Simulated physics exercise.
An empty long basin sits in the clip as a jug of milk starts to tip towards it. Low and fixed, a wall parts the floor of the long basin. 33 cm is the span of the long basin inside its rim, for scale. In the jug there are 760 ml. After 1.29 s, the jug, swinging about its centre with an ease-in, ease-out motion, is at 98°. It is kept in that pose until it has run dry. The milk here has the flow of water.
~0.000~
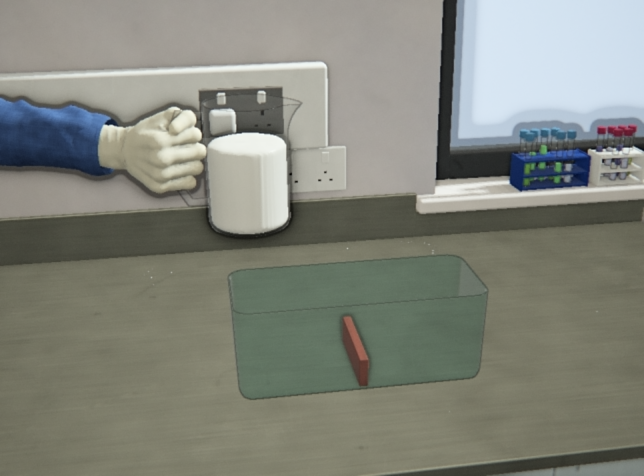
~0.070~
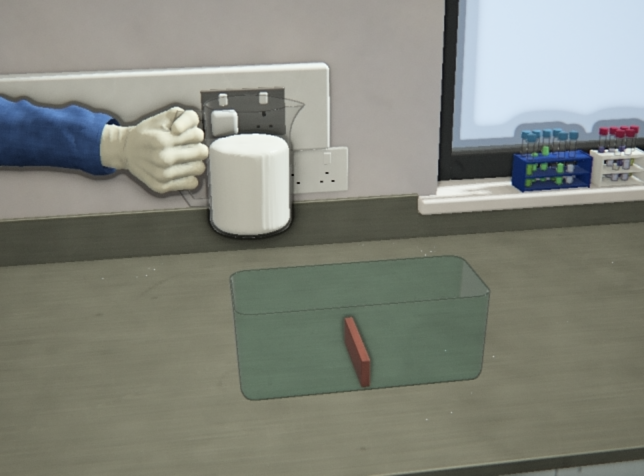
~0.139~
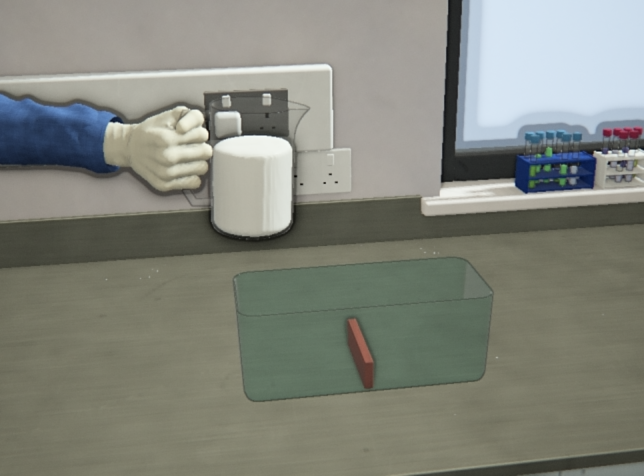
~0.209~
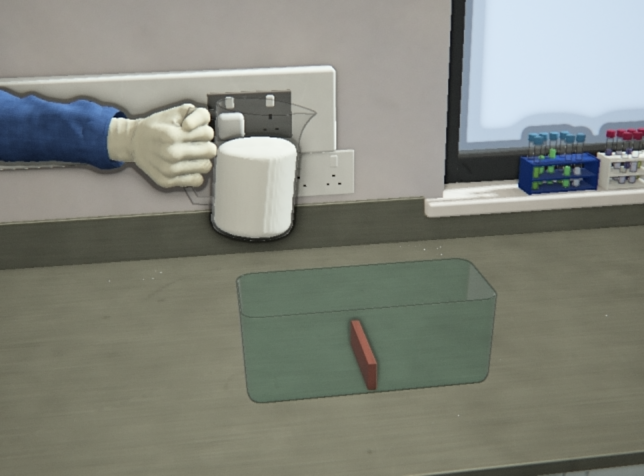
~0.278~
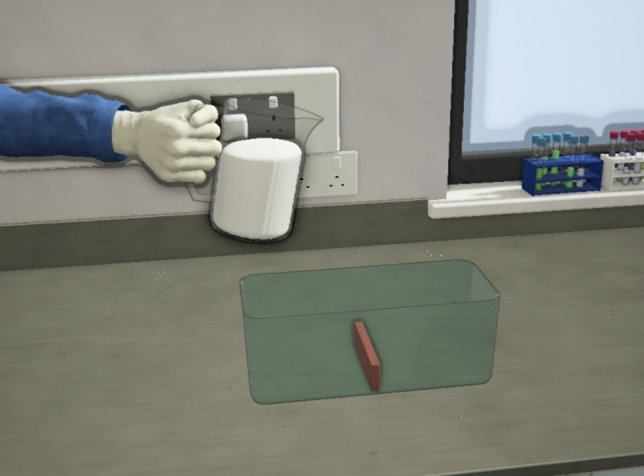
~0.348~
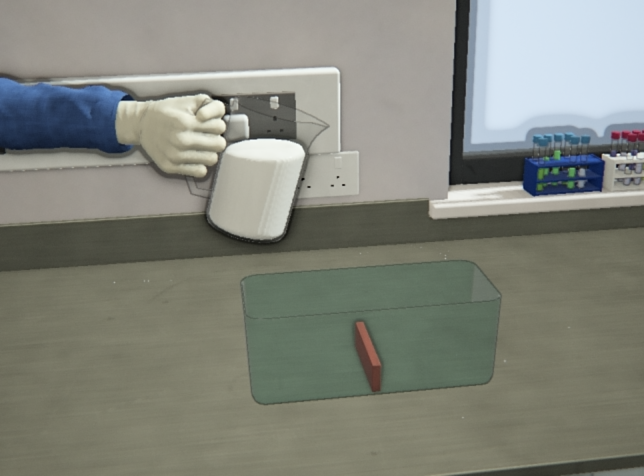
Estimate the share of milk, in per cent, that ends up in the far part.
About 90 per cent.
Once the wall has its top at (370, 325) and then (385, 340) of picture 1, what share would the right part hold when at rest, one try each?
The first gives near 70 per cent and the second near 30 per cent.
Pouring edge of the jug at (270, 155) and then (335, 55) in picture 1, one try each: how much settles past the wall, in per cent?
In order, 10 and 90 per cent.
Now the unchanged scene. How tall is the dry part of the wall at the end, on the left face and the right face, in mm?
About 38 mm on the left, about 6 mm on the right.
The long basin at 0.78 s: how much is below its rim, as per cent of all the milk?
Roughly 0 percent of it.
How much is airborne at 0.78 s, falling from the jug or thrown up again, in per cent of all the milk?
Roughly 4 percent.
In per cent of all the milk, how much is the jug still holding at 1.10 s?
I reckon near 56 per cent still sits there.
After 0.78 s the tilt is 65° and 96 per cent is still to pour, 0 is left of the wall and 0 right of it.
After 1.10 s the tilt is 93° and 55 per cent is still to pour, 0 is left of the wall and 23 right of it.
After 1.43 s the tilt is 98° and 14 per cent is still to pour, 4 is left of the wall and 72 right of it.
After 1.79 s the tilt is 98° and 2 per cent is still to pour, 5 is left of the wall and 90 right of it.
In the end 9 per cent lies left of the wall, 90 right of it and 1 outside.
